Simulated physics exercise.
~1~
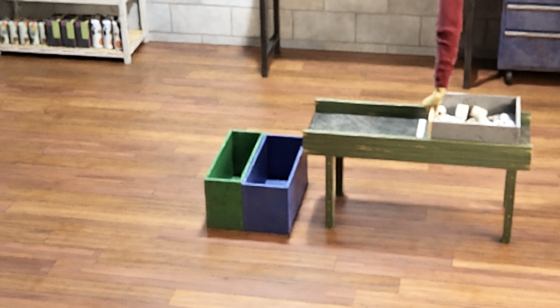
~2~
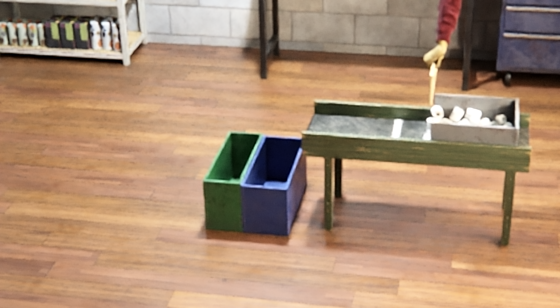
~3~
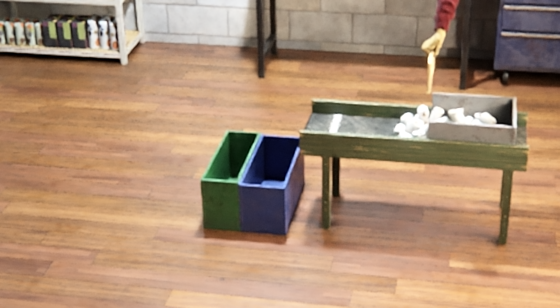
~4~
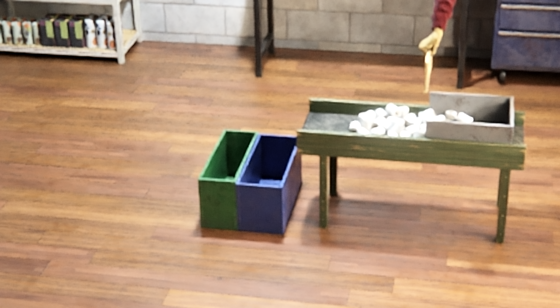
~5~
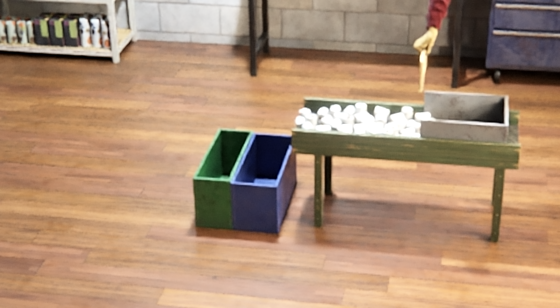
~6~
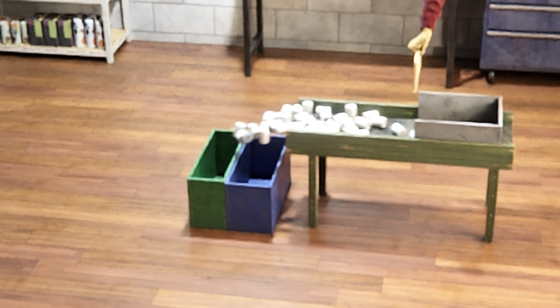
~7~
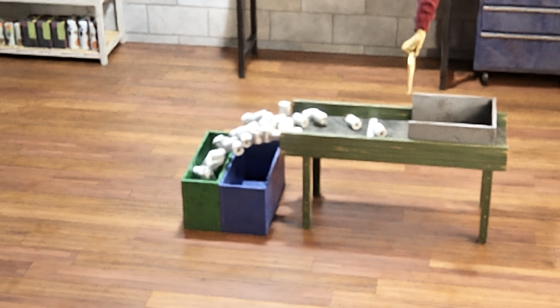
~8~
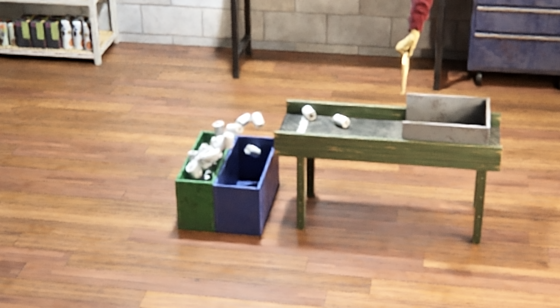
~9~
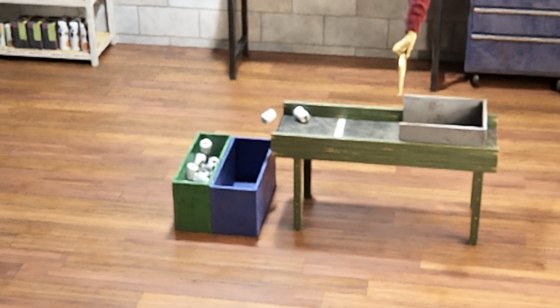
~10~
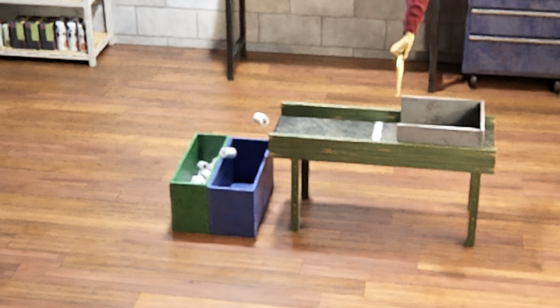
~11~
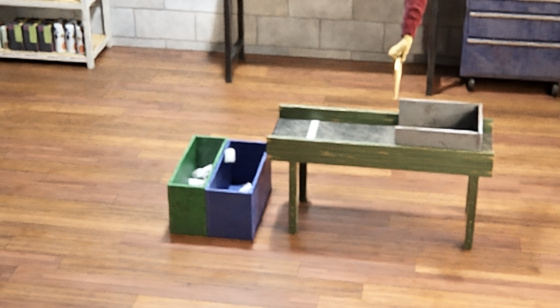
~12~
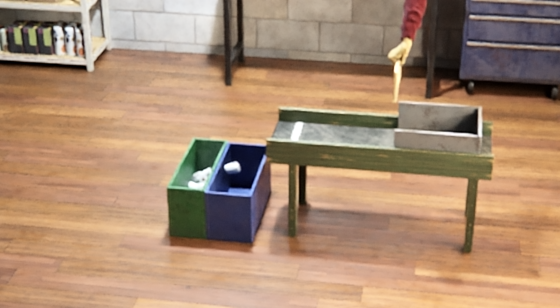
A red-sleeved arm lifting a gate, releasing white rolls that ride a belt leftward and drop mostly into the green tub.
